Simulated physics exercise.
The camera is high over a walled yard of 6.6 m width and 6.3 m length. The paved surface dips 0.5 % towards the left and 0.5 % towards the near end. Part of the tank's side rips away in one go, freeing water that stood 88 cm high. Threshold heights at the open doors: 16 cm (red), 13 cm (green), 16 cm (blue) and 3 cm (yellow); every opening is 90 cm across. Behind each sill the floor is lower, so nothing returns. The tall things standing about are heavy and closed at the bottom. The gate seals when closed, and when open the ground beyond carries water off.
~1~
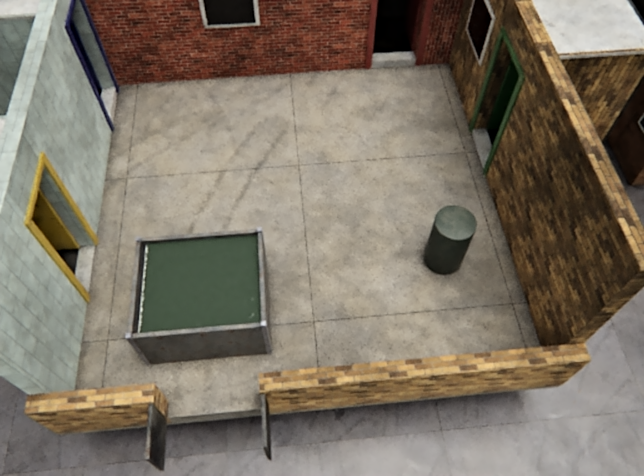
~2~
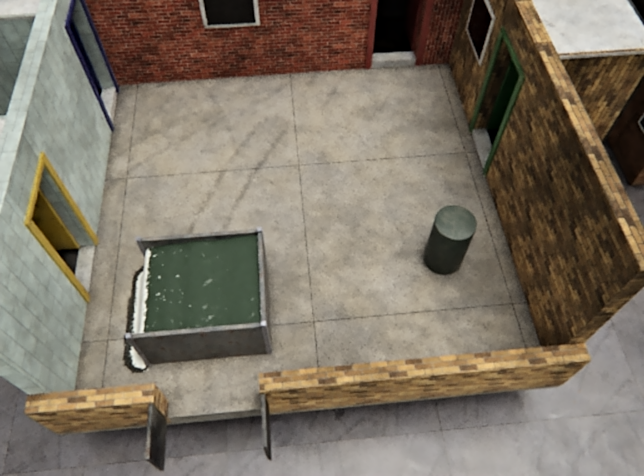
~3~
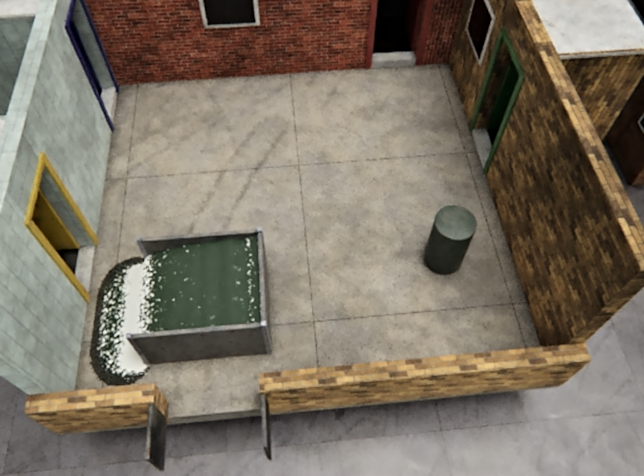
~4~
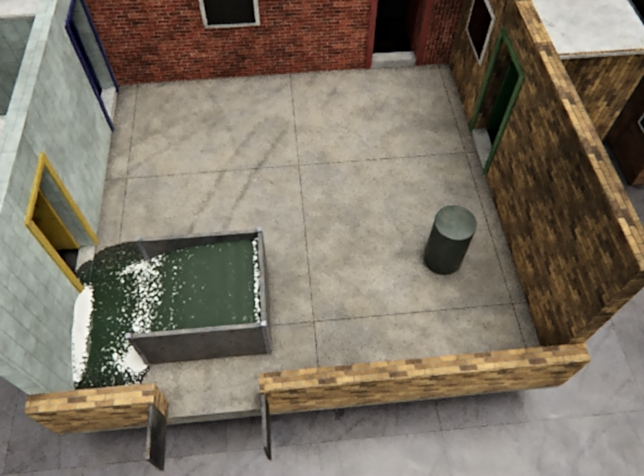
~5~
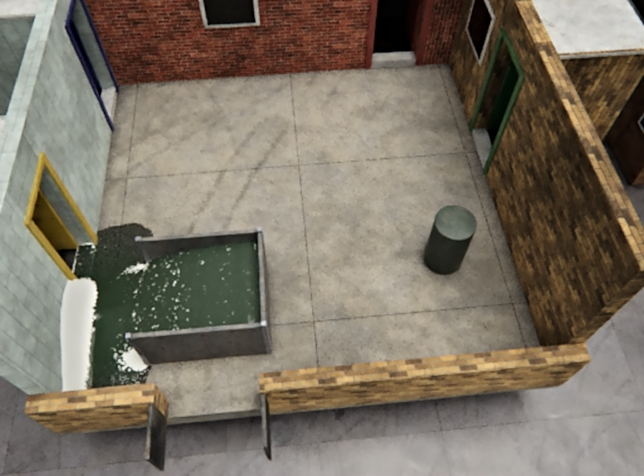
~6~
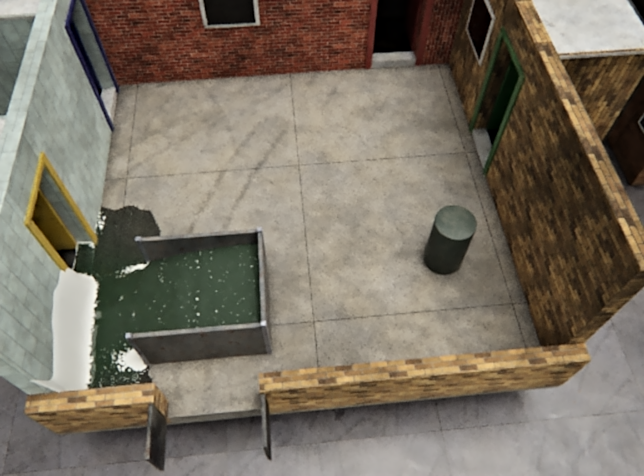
Green water bursts from the tank's left side, foams against the pale wall, and spreads.
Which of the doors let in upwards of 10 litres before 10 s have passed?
Within that time: At the red door it does not reach the limit; at the green door it stays under the limit; at the blue door it stays under the limit; at the yellow door it exceeds the limit.
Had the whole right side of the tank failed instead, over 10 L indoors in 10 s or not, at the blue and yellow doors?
Against that limit: Blue under, yellow below.
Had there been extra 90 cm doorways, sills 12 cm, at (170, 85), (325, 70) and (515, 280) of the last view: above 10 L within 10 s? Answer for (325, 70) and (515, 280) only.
In turn: Not over, not over.
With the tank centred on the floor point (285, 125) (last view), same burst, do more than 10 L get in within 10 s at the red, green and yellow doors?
Then: Red below, green not over, yellow past it.
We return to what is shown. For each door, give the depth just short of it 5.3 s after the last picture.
In cm: Red 2, green 2, blue 9, yellow 10.
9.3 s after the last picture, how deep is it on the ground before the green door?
About 4.0 cm.
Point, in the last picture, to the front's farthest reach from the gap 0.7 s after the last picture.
At about (112, 134).
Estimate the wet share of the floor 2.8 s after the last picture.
Some 40 per cent of it.
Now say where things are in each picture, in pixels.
In the first frame, the tank at (199, 283) is whole and still, 88 cm deep.
In the second frame, the front is at a hidden place, 0.8 m from the gap at (148, 305); 0.4 m2 of floor is under water; 88 cm left at the back of the tank.
In the third frame, the front is at (108, 376), 1.0 m from the gap at (149, 307); 1.2 m2 of floor is under water; 84 cm left at the back of the tank.
In the fourth frame, water pours out at (150, 308) and has run 1.5 m, to (94, 260); typically 17 cm deep outside, 75 cm at the tank's back.
In the fifth frame, water pours out at (150, 309) and has run 1.8 m, to (98, 235); typically 15 cm deep outside, 74 cm at the tank's back.
In the sixth frame, the front is at (101, 211), 2.3 m from the gap at (151, 309); 3.0 m2 of floor is under water; 66 cm left at the back of the tank.
Then, 0.7 s after the last picture water covers 10 % of the floor and is deepest (64 cm) near (75, 396); red door not reached, green door not reached, blue door not reached, yellow door 28 cm at the sill, 226 L in.
Then, 1.5 s after the last picture water covers 25 % of the floor and is deepest (38 cm) near (73, 409); red door not reached, green door not reached, blue door 4 cm at the sill, 0 L in, yellow door 20 cm at the sill, 367 L in.
Then, 2.8 s after the last picture water covers 40 % of the floor and is deepest (22 cm) near (539, 364); red door not reached, green door not reached, blue door 8 cm at the sill, 0 L in, yellow door 13 cm at the sill, 460 L in.
Then, 5.3 s after the last picture water covers 70 % of the floor and is deepest (16 cm) near (73, 409); red door 2 cm at the sill, 0 L in, green door 2 cm at the sill, 0 L in, blue door 9 cm at the sill, 0 L in, yellow door 10 cm at the sill, 524 L in.
Then, 9.3 s after the last picture water covers 90 % of the floor and is deepest (6 cm) near (73, 409); red door 4 cm at the sill, 0 L in, green door 4 cm at the sill, 0 L in, blue door 5 cm at the sill, 0 L in, yellow door 5 cm at the sill, 571 L in.
